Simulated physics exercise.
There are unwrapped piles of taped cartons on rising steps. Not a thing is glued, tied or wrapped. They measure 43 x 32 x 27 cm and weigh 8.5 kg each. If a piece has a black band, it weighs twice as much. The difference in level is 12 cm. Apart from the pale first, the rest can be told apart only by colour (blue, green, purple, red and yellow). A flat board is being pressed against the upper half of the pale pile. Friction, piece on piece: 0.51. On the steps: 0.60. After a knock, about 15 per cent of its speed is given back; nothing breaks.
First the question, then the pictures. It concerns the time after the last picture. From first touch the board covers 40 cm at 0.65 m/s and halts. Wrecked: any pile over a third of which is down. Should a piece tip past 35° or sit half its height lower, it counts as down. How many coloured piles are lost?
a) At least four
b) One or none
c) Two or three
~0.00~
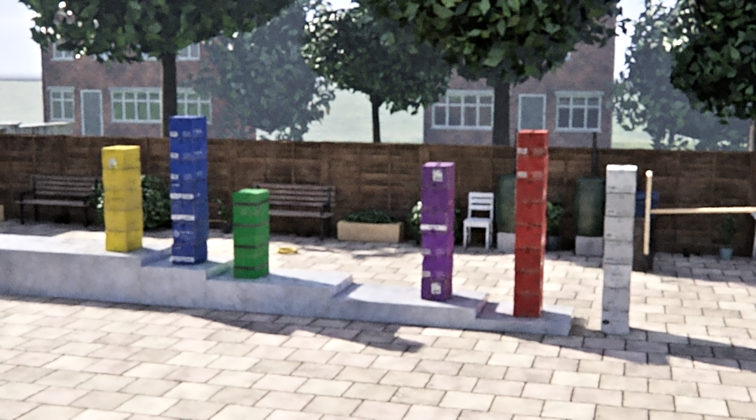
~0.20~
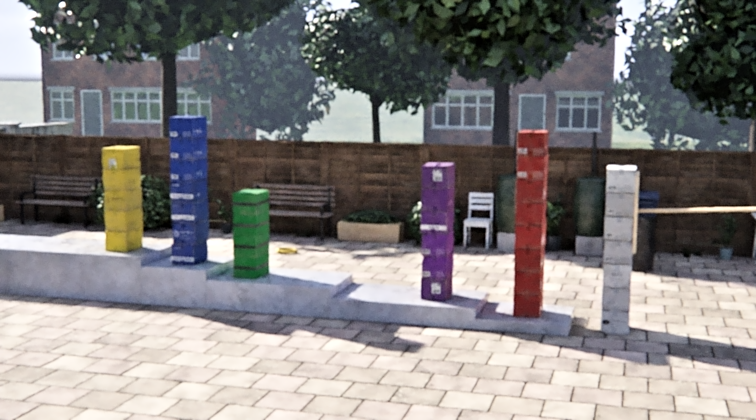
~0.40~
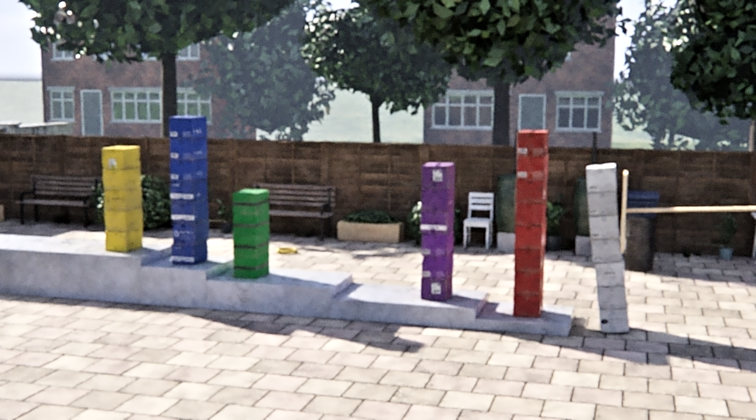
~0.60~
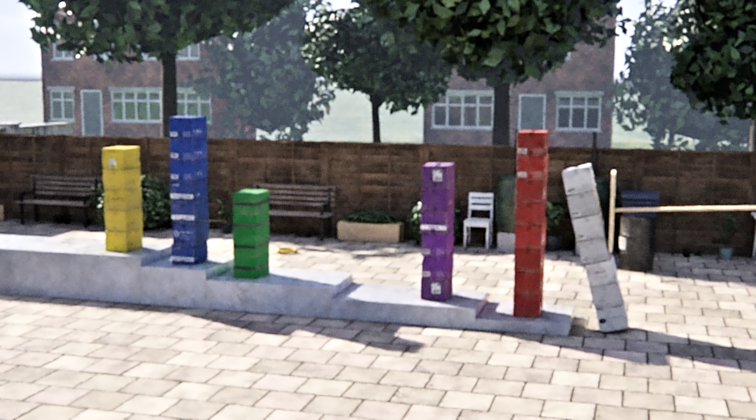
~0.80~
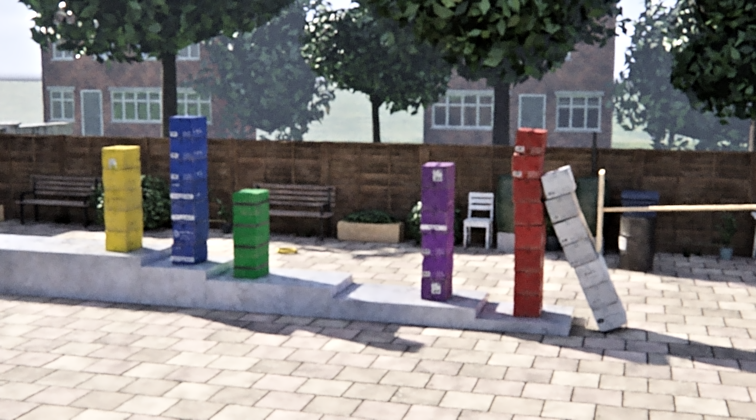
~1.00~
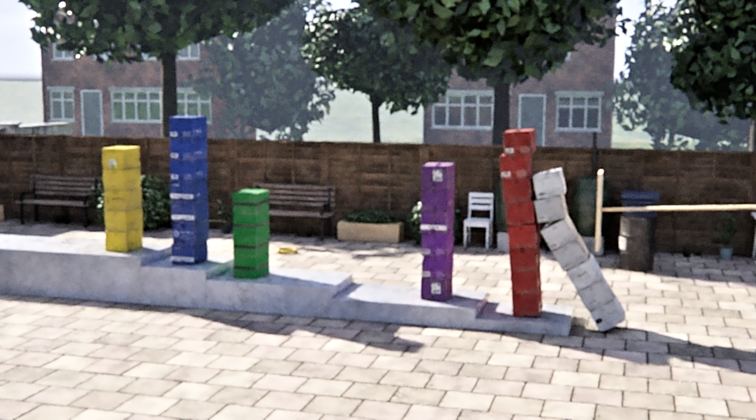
Two or three.
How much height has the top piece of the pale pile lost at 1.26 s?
Some 10 cm lower.
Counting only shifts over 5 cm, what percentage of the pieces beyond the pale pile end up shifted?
It comes to 45 percent shifted.
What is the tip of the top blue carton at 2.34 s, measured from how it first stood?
My estimate is close to 0°.
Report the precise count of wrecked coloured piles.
2.
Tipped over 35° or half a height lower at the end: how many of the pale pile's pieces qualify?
That happens to 7 of them.
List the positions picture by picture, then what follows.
In the first frame (pixels give the middle of a visible side), board (648, 204) 13 cm short; top red carton (531, 144); top green carton (244, 204); none of the others has stirred.
In the second frame, board (636, 204) 1 mm in; top blue carton (180, 128).
In the third frame, board (624, 203) 13 cm in, top of the pale pile leaning 7°; top red carton (531, 144); none of the others has stirred.
In the fourth frame, board (612, 203) 26 cm in, top of the pale pile leaning 15°; top red carton (531, 144); none of the others has stirred.
In the fifth frame, board (600, 202) 39 cm in, top of the pale pile leaning 19°; top red carton (529, 143) 4° from how it stood; movement in 3 of them.
In the sixth frame, board (599, 202) 40 cm in, stopped, top of the pale pile leaning 15°; top red carton (517, 143) 5° from how it stood; top purple carton (435, 177); steepest lean 5°, the carton at (514, 167); movement in 8 of them.
After 1.26 s, 7 of the pale pile down; none of the 30 other cartons down, 8 disturbed; top red carton 13° from how it stood.
After 1.60 s, 7 of the pale pile down; 2 of the 30 other cartons down; top red carton 31° from how it stood, 14 cm lower; top purple carton 5° from how it stood.
After 1.92 s, 7 of the pale pile down; 8 of the 30 other cartons down; top red carton 28° from how it stood, 47 cm lower; top purple carton 25° from how it stood, 13 cm lower.
After 2.34 s, 7 of the pale pile down; 14 of the 30 other cartons down; top purple carton on its side; top red carton on its side.
In the end (3.3 s), 7 of the pale pile down; 14 of the 30 other cartons down; top purple carton upside down; top red carton upside down. Wrecked, purple and red. From the last view, middles, top purple carton near (276, 267), top red carton near (275, 245).
